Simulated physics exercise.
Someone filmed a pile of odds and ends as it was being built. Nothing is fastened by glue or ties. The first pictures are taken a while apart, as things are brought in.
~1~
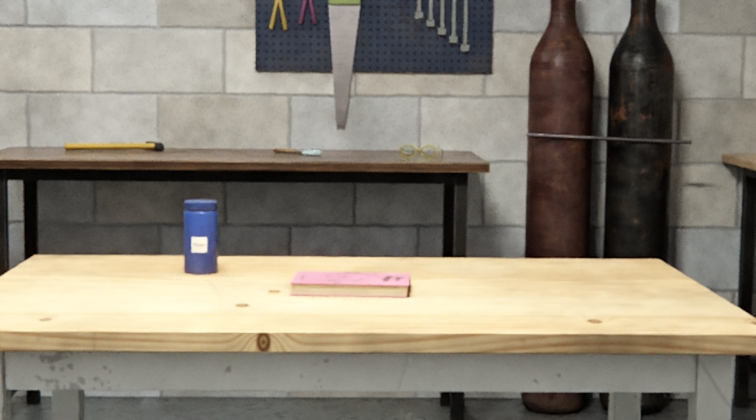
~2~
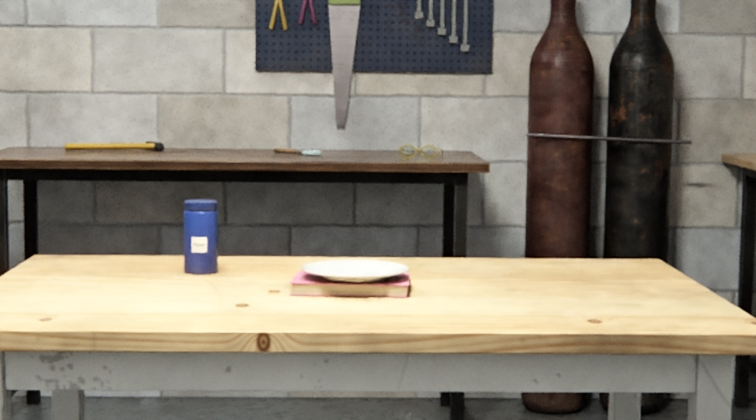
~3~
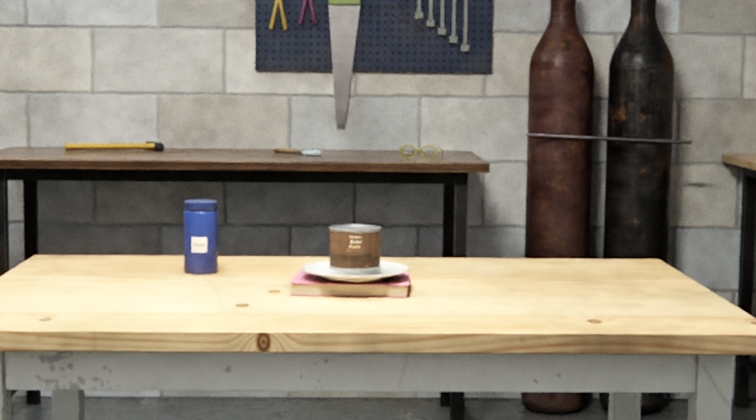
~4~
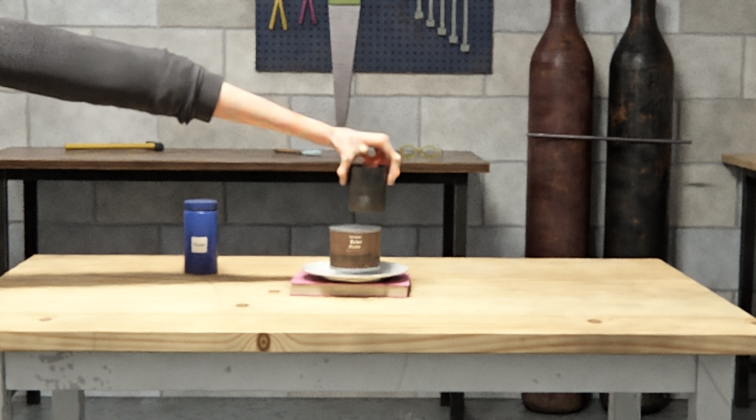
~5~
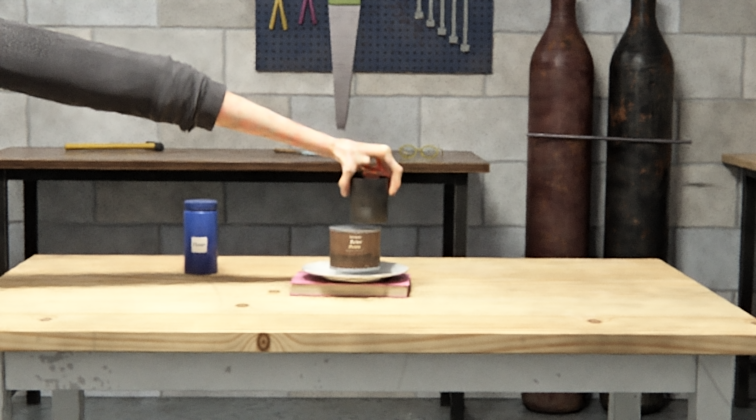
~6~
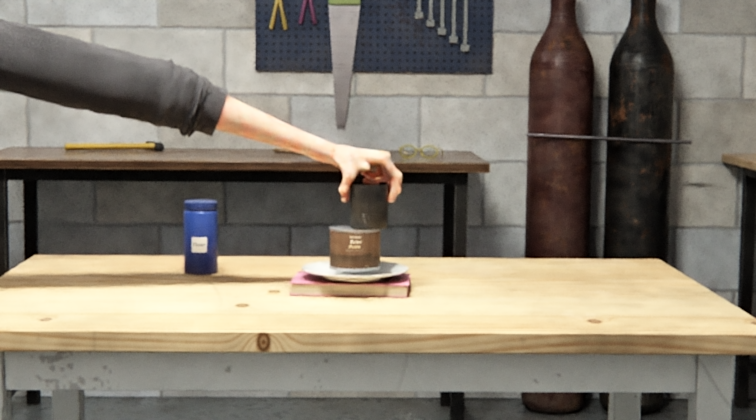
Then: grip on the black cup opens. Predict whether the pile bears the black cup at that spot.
It bears it.
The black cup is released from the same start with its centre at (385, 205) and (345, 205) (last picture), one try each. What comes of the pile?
Well, on the first go it tumbles down, and on the second it stays steady.
Then, 0.70 s later than the last frame, all is still.
Then, 1.70 s later than the last frame, black cup resting near (370, 206).
Then, 2.60 s later than the last frame, things are still on the move.
When it is over, all 5 as before. End places, in pixels of the last picture, black cup near (370, 206). The pile stays up.
